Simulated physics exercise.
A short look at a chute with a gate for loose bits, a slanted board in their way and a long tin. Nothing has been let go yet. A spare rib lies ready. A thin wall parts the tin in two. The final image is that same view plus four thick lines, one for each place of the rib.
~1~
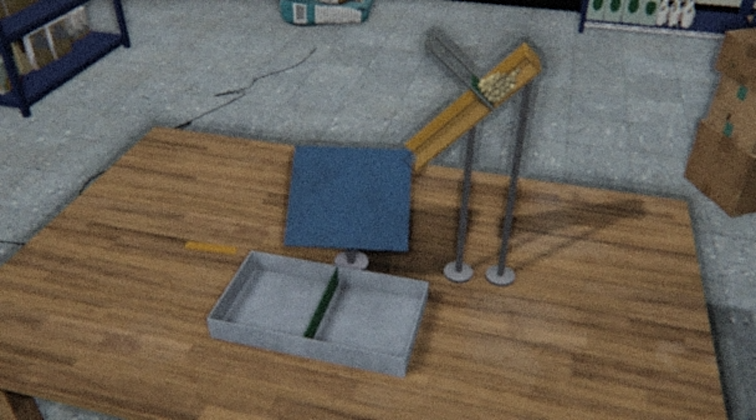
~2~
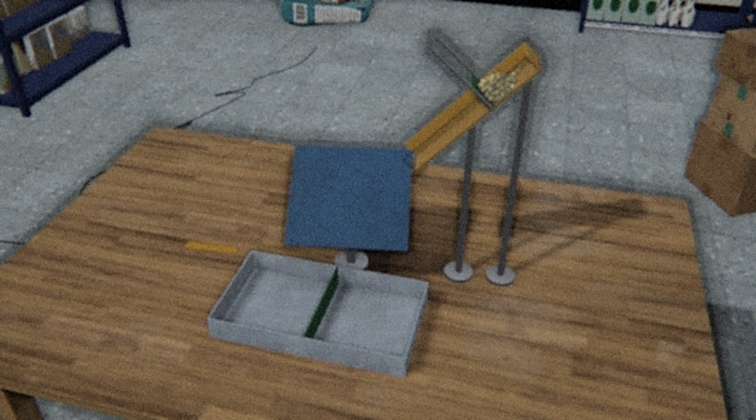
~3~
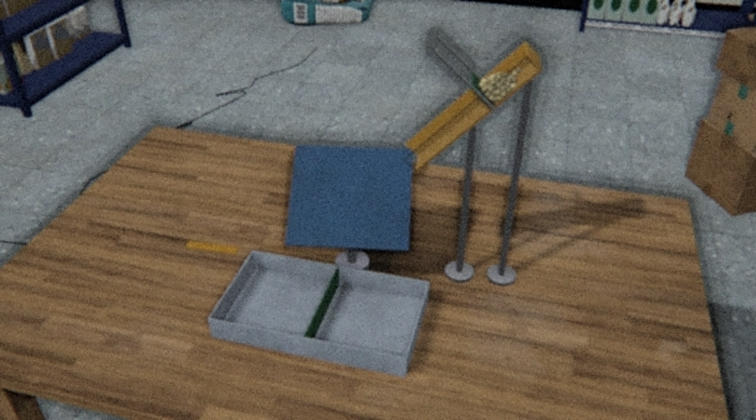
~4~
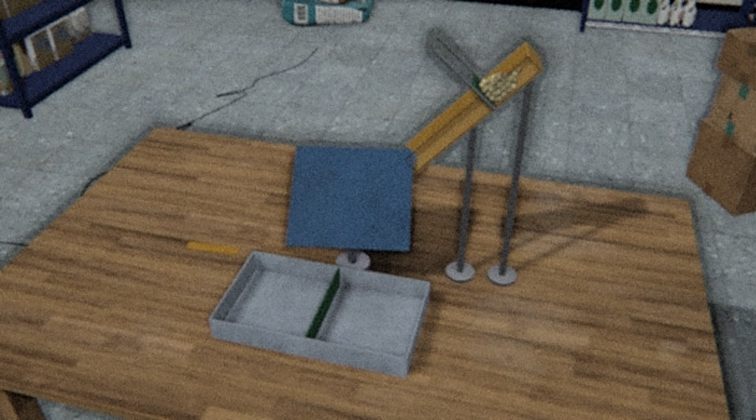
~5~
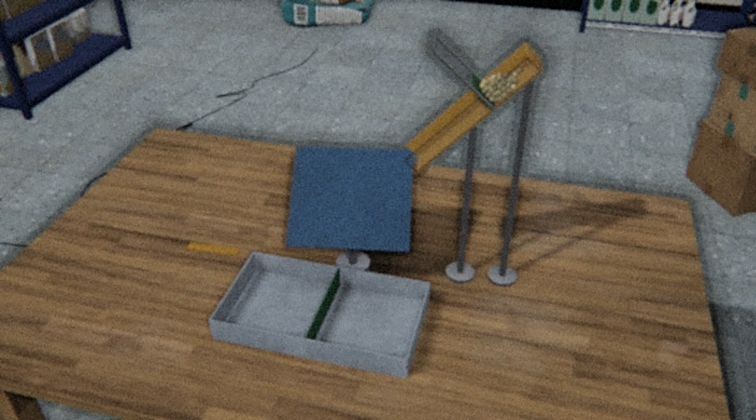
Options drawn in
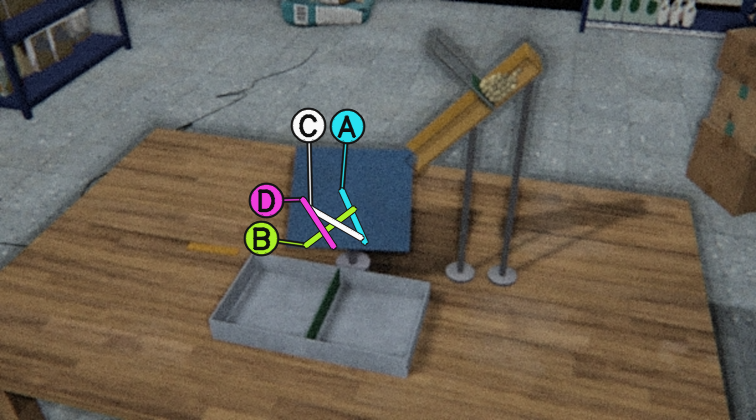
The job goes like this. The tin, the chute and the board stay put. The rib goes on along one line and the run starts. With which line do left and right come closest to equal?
Line B.
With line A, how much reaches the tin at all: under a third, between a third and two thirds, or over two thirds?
It is over two thirds.
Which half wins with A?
The right half.
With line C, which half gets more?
Right.
On the marked copy, line A from (341, 190) to (364, 242); line B from (353, 209) to (306, 245); line C from (310, 208) to (360, 237); line D from (302, 199) to (333, 246).
For line A, of what is caught, a small part in the left half, nearly all in the right.
For line B, of what is caught, about half in the left half, about half in the right.
For line C, of what is caught, a small part in the left half, most in the right.
For line D, of what is caught, a small part in the left half, most in the right.
